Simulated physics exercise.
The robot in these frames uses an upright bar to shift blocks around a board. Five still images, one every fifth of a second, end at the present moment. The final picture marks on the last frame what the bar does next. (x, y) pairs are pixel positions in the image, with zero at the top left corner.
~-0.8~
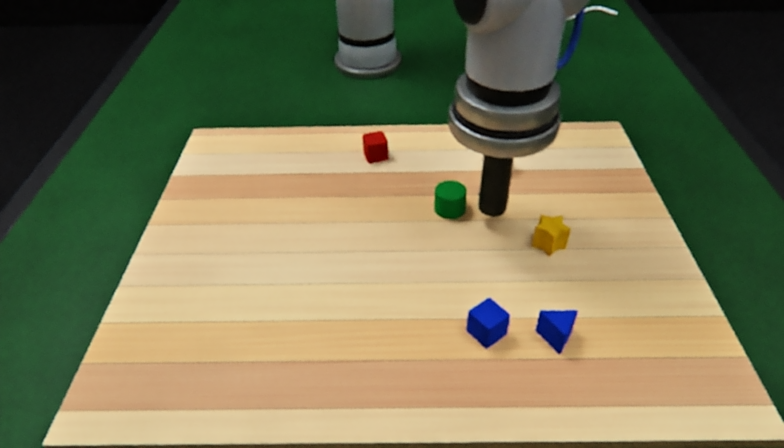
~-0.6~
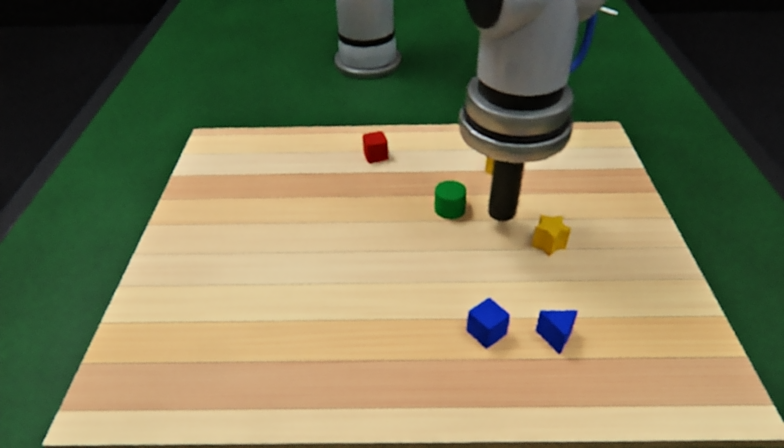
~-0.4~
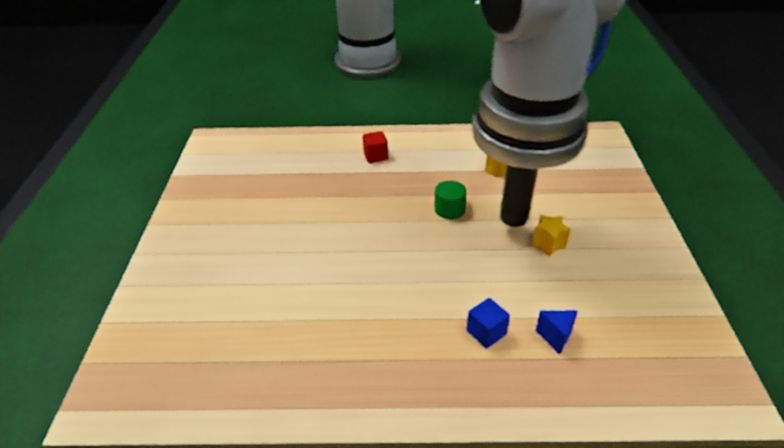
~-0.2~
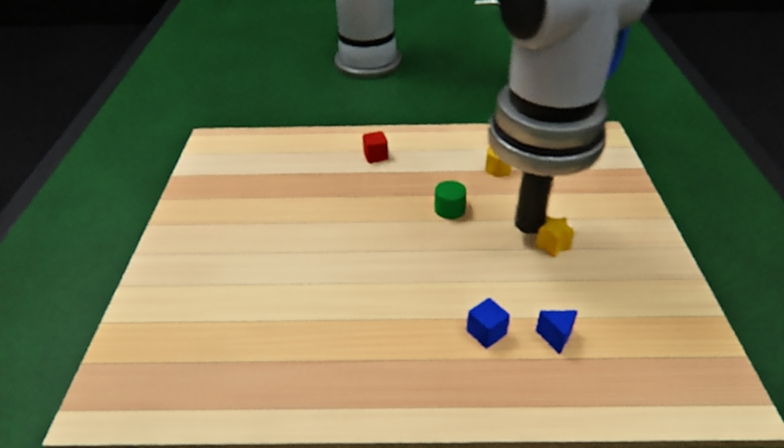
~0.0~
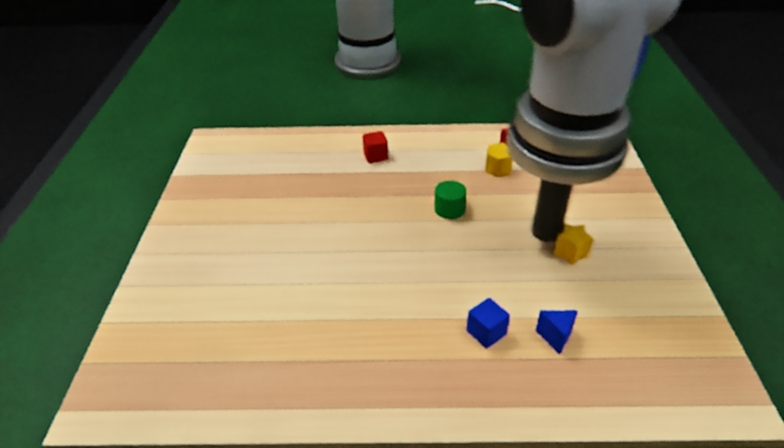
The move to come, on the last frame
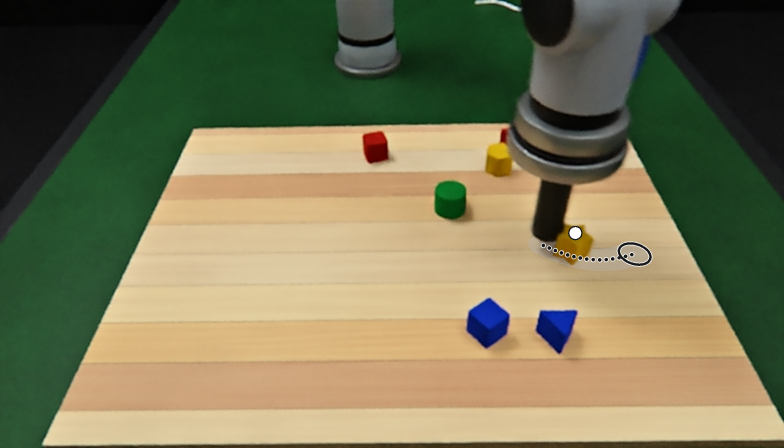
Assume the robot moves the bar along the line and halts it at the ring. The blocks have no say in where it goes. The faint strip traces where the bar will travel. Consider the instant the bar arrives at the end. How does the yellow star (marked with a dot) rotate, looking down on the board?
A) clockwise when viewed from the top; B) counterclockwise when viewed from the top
My pick is A.
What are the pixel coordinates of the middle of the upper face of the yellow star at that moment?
By then it is at (665, 251).
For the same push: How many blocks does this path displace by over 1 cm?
It shifts a single block.
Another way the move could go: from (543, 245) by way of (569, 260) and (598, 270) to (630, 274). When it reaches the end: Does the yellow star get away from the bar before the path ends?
No - that is not the case.
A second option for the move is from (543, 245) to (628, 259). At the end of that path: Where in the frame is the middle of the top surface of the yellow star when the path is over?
Its top centre lands on (665, 249).
Drawn move, from (543, 245) via (574, 257) and (606, 260), ending at (635, 254); the dot is on the yellow star.
On the path given first. One third of the way, bar (577, 244); yellow star (608, 244).
Two thirds of the way, bar (611, 247); yellow star (643, 249).
At the end, bar (639, 241); yellow star (665, 251), turned 35° clockwise.
